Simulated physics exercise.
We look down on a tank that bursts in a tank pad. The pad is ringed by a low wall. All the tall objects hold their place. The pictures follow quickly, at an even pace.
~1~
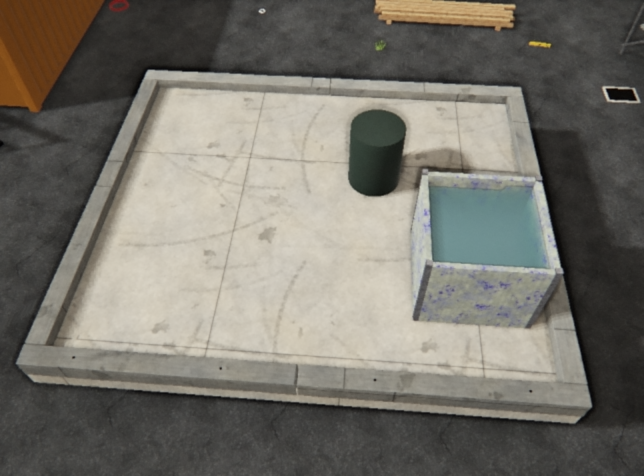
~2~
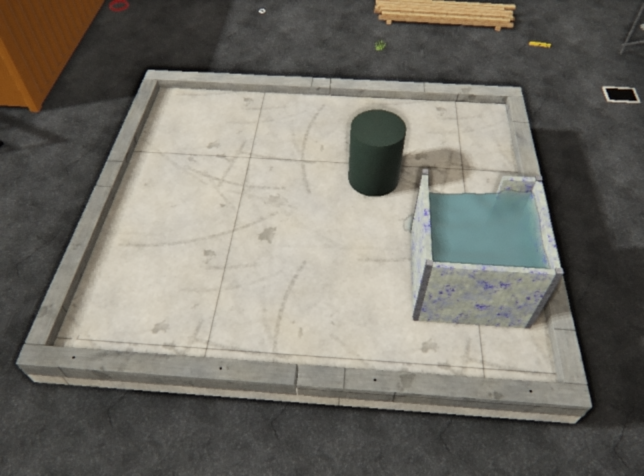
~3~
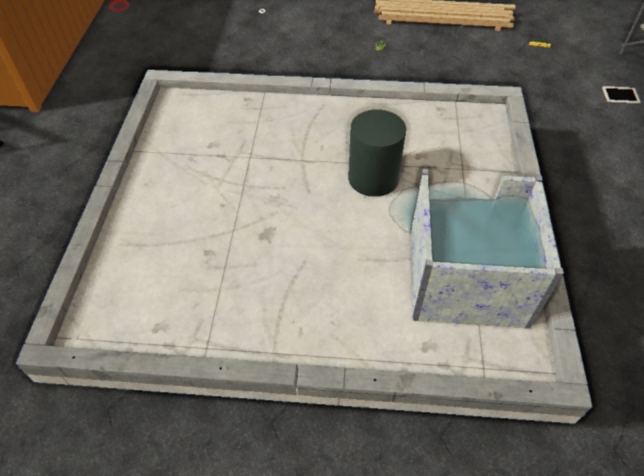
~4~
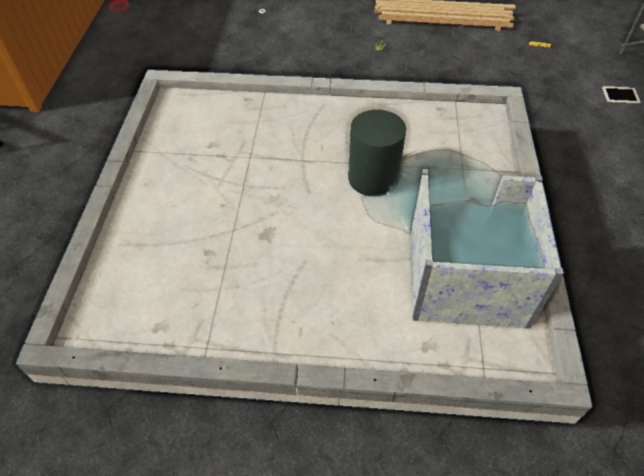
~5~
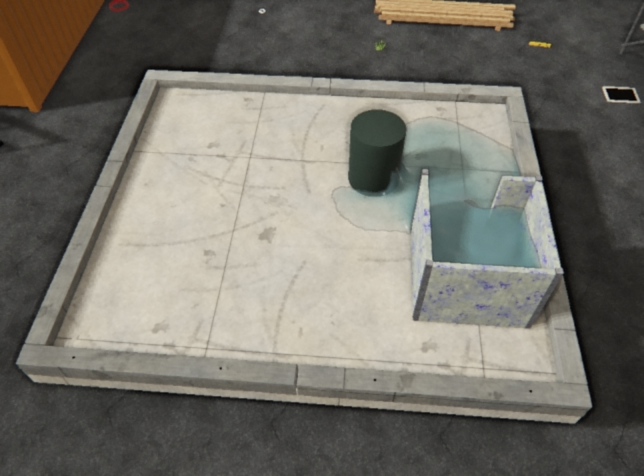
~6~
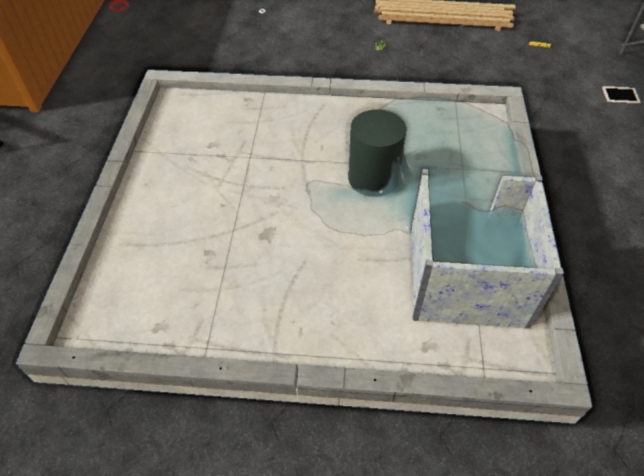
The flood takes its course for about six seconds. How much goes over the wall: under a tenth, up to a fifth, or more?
Over the wall goes above a fifth.
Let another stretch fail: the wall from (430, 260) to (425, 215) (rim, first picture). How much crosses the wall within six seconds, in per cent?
Close to 14 %.
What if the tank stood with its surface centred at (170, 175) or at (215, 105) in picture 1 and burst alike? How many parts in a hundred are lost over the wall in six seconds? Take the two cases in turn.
About 30 and 48 per cent.
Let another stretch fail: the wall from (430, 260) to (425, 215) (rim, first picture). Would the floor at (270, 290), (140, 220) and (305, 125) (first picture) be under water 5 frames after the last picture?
In turn: Flooded, wet, not flooded.
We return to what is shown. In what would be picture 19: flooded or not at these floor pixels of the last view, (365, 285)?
Verdict: Not flooded.
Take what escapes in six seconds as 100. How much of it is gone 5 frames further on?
Close to 15 %.
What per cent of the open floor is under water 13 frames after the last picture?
Near 55 in a hundred.
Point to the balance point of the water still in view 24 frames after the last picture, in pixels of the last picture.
Near (355, 169).
A moment on, water covers 25 % of the floor; the low wall has let 1 % over.
Next, water covers 30 % of the floor; the low wall has let 4 % over.
Then, water covers 50 % of the floor; the low wall has let 21 % over.
Later, water covers 50 % of the floor; the low wall has let 25 % over.
In the end, water covers 65 % of the floor; the low wall has let 26 % over.
